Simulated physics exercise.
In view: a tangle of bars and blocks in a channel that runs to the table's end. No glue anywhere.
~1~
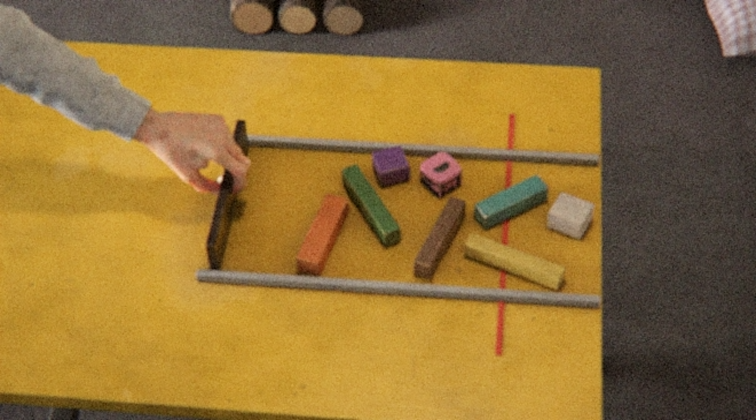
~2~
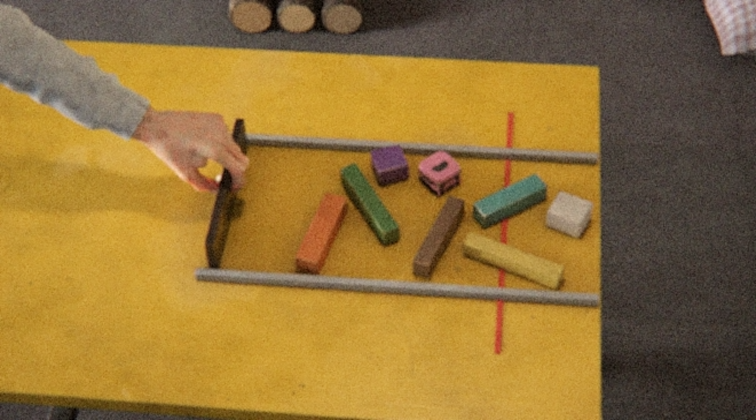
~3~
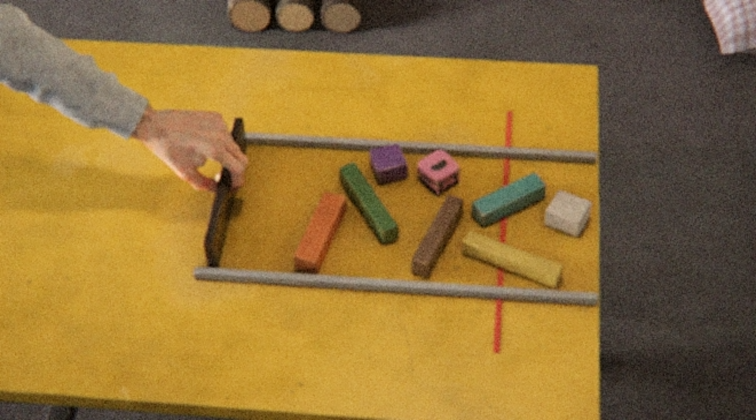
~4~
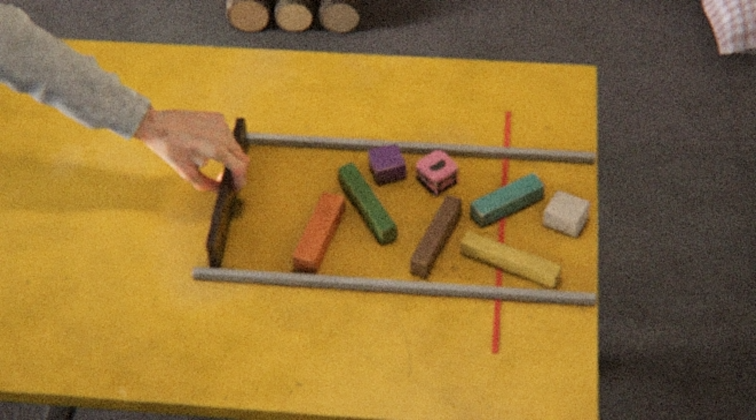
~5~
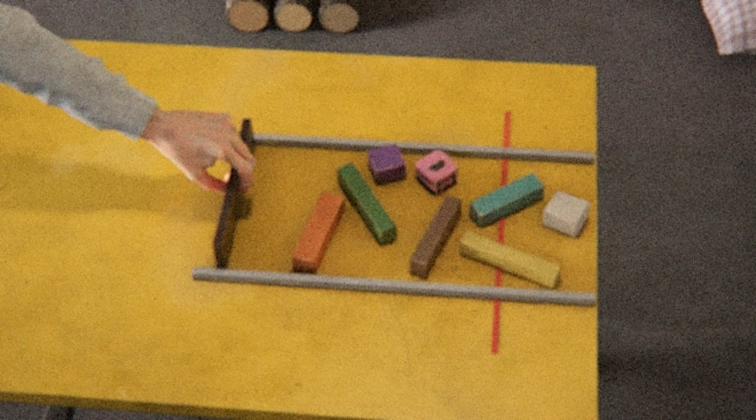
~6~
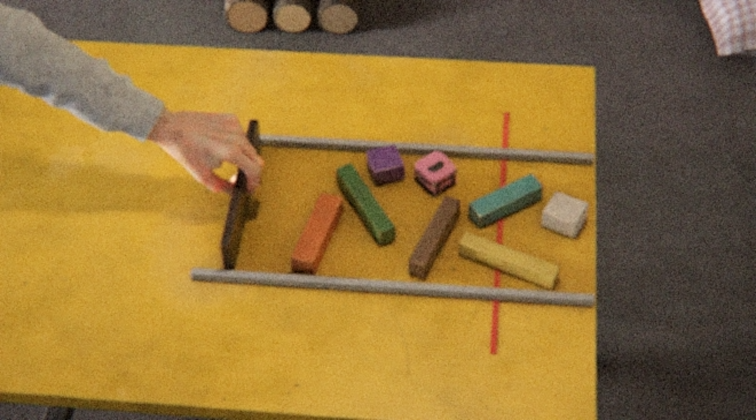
The clip opens on a yellow table where a hand holds a dark board upright between two grey rails, with colourful bars and blocks scattered to its right around a red line. At first the hand stays nearly still, then it slides the board slightly right, while the pieces remain in place.
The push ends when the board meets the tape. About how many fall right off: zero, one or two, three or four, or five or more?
In the end the number that fall off is one or two.
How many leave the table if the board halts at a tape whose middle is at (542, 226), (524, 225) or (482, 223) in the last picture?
It would be 3, 3 and 0.
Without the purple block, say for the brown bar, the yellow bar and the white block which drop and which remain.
The brown bar holds on, the yellow bar tumbles off, the white block survives.
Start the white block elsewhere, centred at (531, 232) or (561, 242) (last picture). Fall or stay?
In turn it remains up; does not fall.
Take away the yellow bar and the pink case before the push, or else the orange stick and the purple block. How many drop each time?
First 0, then 0.
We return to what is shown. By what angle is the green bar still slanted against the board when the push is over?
Roughly 25° out of line.
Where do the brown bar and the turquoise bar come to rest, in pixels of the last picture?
About (553, 255), and the other about (587, 197).
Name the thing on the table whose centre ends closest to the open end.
The turquoise bar ends nearest.
Soon after, none off yet; white block at rest near (565, 215); yellow bar at rest near (509, 260); turquoise bar at rest near (506, 201).
After that, none off yet; white block at rest near (565, 215); yellow bar moving near (514, 261); turquoise bar moving near (515, 199).
And then, none off yet; white block at rest near (567, 215); yellow bar displaced about its own width near (571, 277); turquoise bar displaced a little near (549, 194).
In the end, the number that fall off is one or two; gone, yellow bar and white block.
